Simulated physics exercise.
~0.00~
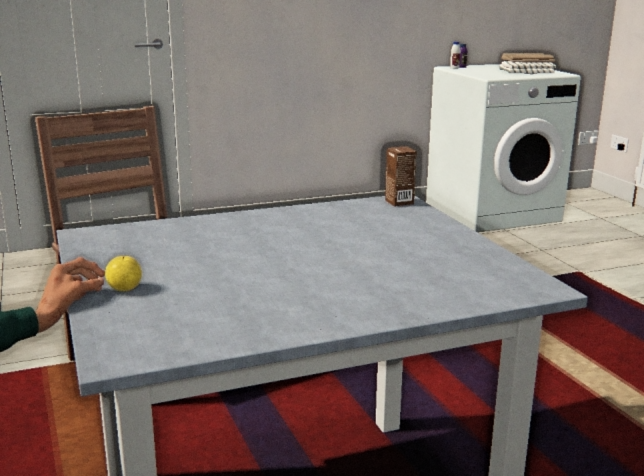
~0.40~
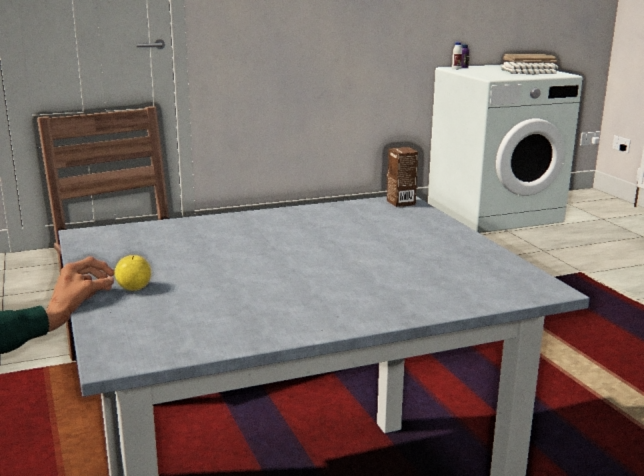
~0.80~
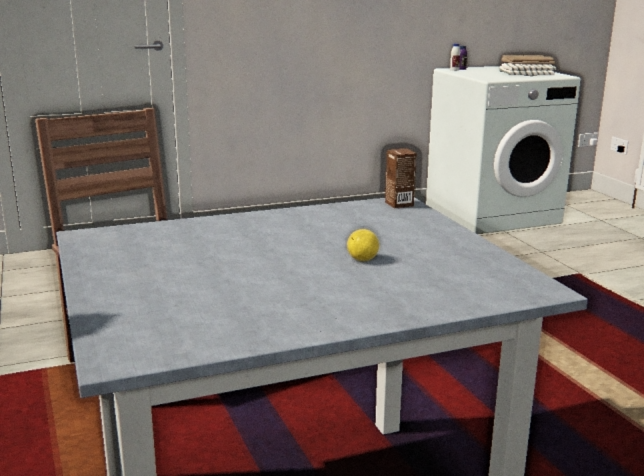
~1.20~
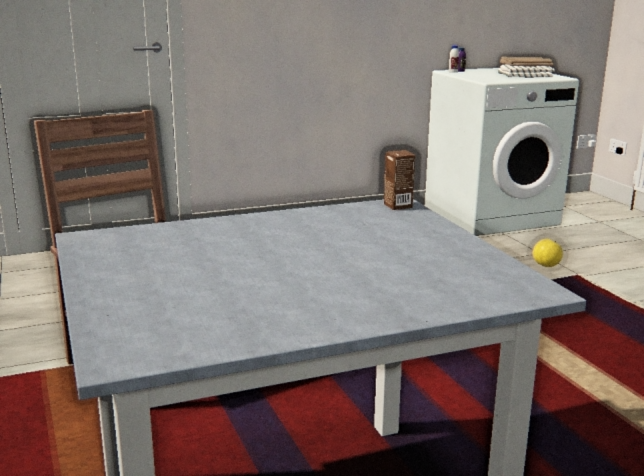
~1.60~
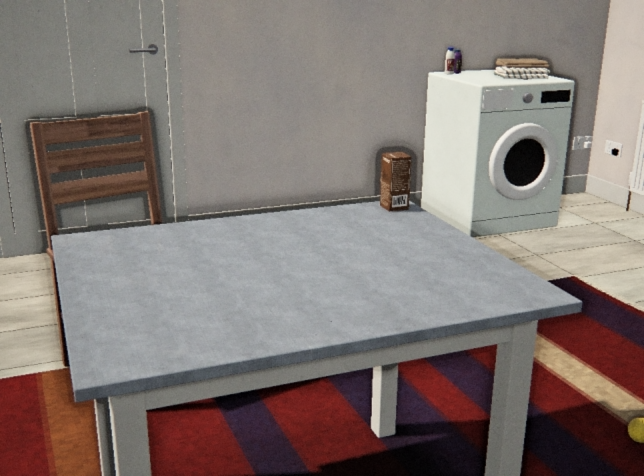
Across a grey table, a hand sends a yellow apple rightward, off onto the floor.
